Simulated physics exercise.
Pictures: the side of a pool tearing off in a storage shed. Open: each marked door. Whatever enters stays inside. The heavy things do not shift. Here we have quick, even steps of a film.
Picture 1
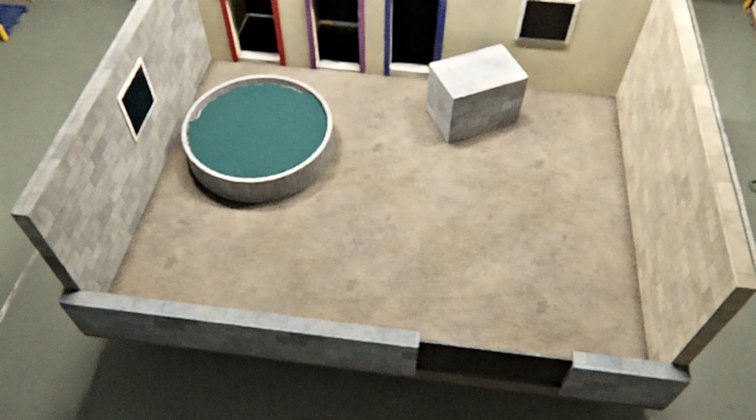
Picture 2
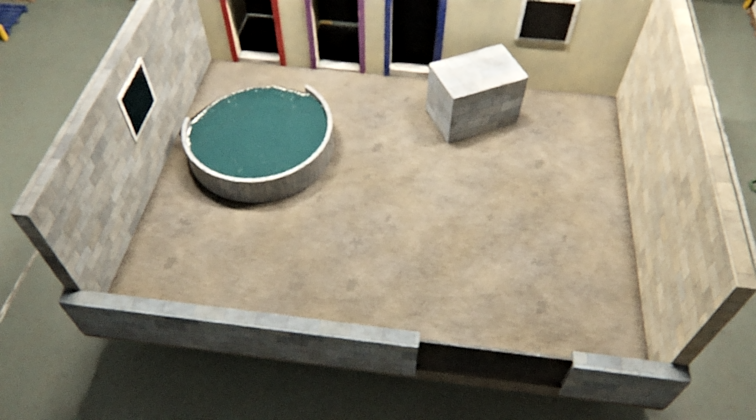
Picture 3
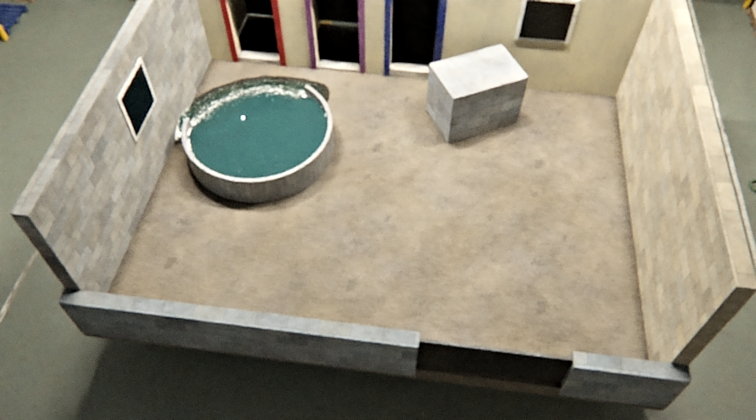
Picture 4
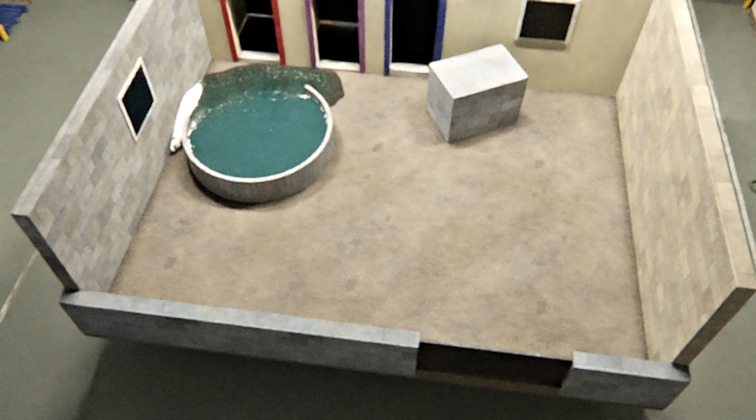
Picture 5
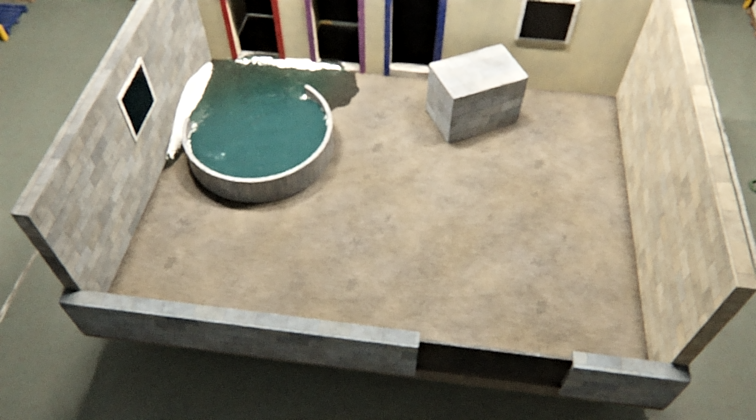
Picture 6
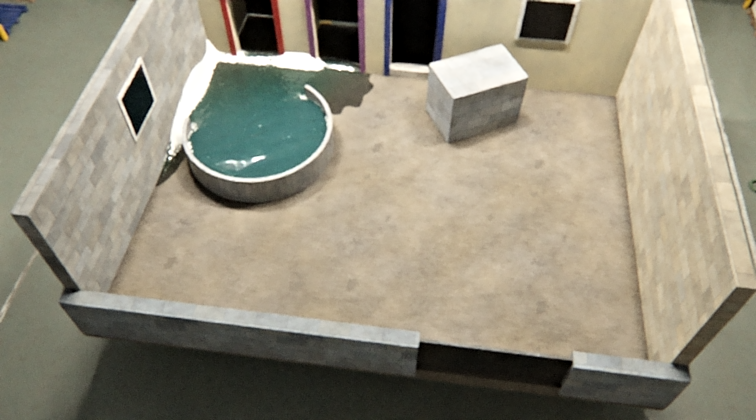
In the video, a round pool of teal water sits still in a small walled room, then its far side opens and water pours out, spreading along the back wall toward the doorways and down the left side.
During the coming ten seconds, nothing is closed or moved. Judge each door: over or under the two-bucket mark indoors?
My call: Purple door, over; red door, over; blue door, under.
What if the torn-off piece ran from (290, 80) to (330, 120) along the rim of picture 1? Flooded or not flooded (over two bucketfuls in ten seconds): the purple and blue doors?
Result - purple door: Clears the line; blue door: Clears the line.
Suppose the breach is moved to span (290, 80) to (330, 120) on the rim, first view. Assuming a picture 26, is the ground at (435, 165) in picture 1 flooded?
That spot ends up inundated.
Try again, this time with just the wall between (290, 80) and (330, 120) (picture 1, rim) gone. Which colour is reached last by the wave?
Go with the red one.
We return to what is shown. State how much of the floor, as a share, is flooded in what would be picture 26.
About 30 percent.
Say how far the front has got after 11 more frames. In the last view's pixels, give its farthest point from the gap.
The wet edge reaches furthest near (478, 88).
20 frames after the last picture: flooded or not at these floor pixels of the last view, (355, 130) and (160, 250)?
In turn: Under water, awash.
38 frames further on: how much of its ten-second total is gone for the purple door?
About 85 per cent.
A moment on, water covers 15 % of the floor; the purple door over two buckets in, the red door over two buckets in, the blue door wet at the sill, nothing in.
Next, water covers 20 % of the floor; the purple door over two buckets in, the red door far over two buckets in, the blue door wet at the sill, nothing in.
Then, water covers 30 % of the floor; the purple door far over two buckets in, the red door far over two buckets in, the blue door wet at the sill, nothing in.
Later, water covers 50 % of the floor; the purple door far over two buckets in, the red door far over two buckets in, the blue door wet at the sill, nothing in.
In the end, water covers 85 % of the floor; the purple door far over two buckets in, the red door far over two buckets in, the blue door under two buckets in.
